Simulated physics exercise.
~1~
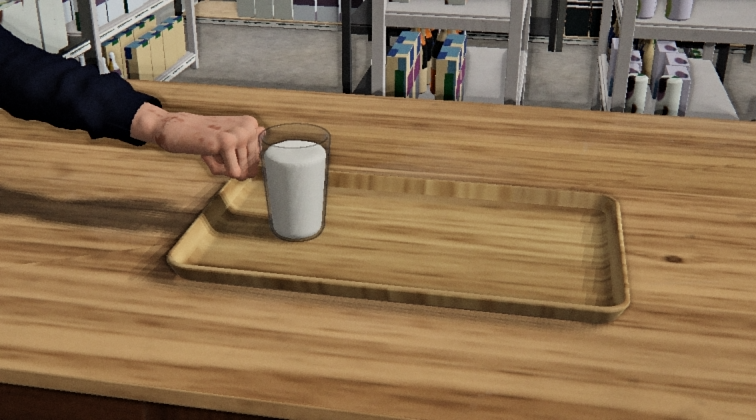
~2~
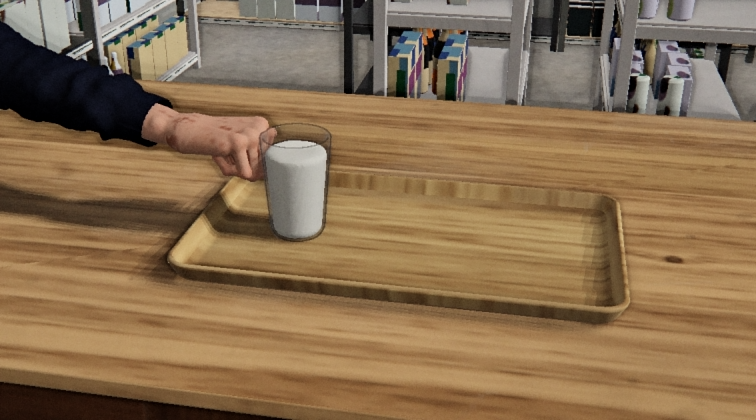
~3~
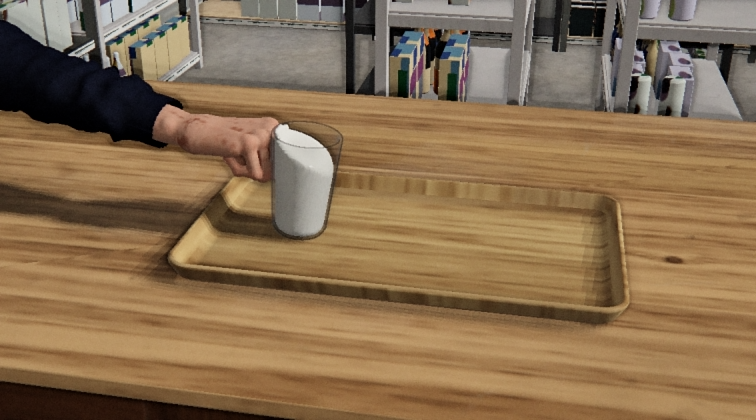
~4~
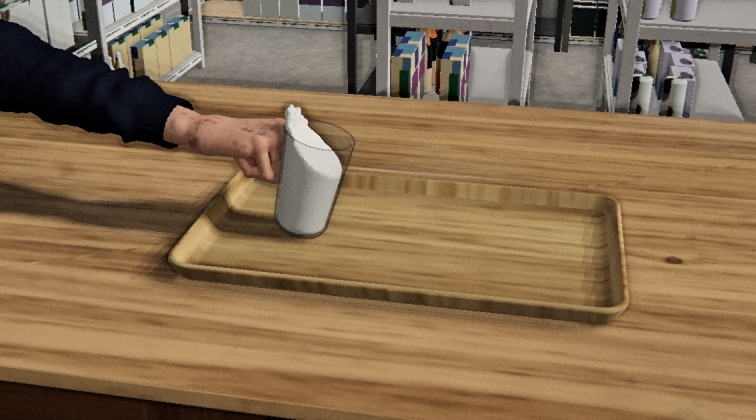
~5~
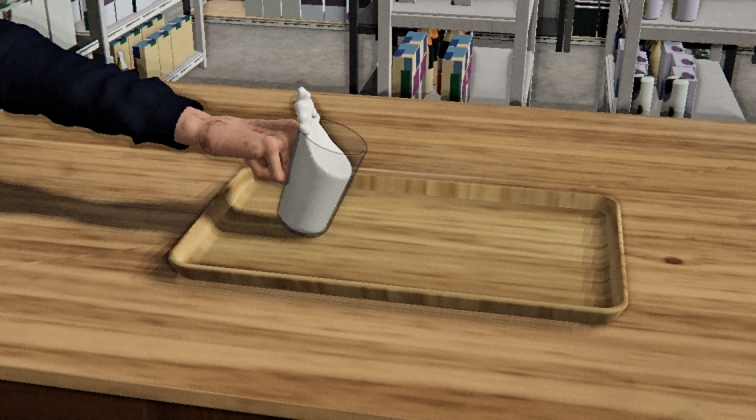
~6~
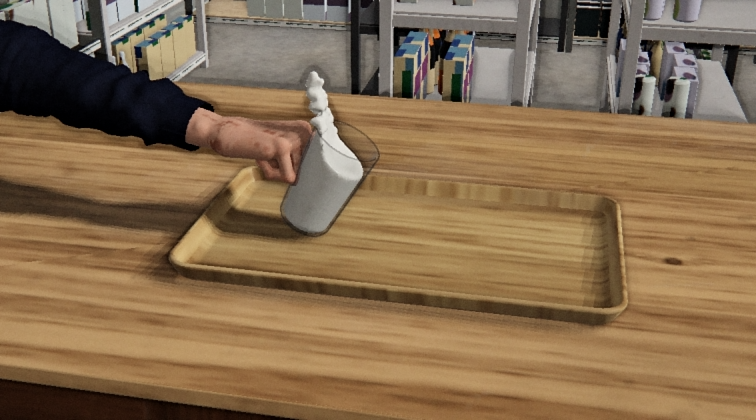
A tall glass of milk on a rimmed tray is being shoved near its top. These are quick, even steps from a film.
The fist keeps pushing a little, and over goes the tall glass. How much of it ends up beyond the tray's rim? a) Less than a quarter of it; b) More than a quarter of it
(b) More than a quarter of it.
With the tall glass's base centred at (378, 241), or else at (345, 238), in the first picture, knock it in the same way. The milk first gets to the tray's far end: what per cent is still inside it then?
Estimate: 60 % then 55 %.
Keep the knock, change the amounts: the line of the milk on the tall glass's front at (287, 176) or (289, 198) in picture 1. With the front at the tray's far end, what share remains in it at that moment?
About 50 and 40 per cent.
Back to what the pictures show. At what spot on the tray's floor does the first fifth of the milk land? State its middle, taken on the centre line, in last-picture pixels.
I'd mark it somewhere roughly at pixel (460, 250).
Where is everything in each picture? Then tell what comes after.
In the first picture, it leans 0°; its right rim is at (327, 140); the milk meets the walls at (267, 147) and (326, 152); the tray's far rim is at (621, 248); the tray is clear ahead.
In the second picture, it leans 0°; its right rim is at (328, 140); the milk meets the walls at (268, 147) and (326, 152).
In the third picture, it leans 6°; its right rim is at (340, 142); the milk meets the walls at (278, 127) and (328, 153).
In the fourth picture, it leans 13°; its right rim is at (352, 146); the milk meets the walls at (291, 124) and (336, 162); 2 per cent is over the edge.
In the fifth picture, it leans 20°; its right rim is at (364, 152); the milk meets the walls at (299, 146) and (352, 168); 3 per cent is over the edge.
In the sixth picture, it leans 27°; its right rim is at (376, 159); the milk meets the walls at (304, 163) and (364, 170); 5 per cent is over the edge.
A moment on, the tall glass lies on its side and 75 per cent is in the glass, 13 on the tray and 12 above or beyond its rim.
Next, the tall glass lies on its side and 38 per cent is in the glass, 57 on the tray and 5 above or beyond its rim.
Then the tall glass lies on its side and 22 per cent is in the glass, 52 on the tray and 26 above or beyond its rim.
Later the tall glass lies on its side and 12 per cent is in the glass, 53 on the tray and 36 above or beyond its rim.
At rest 64 per cent is held by tray and glass, 36 is off the tray.
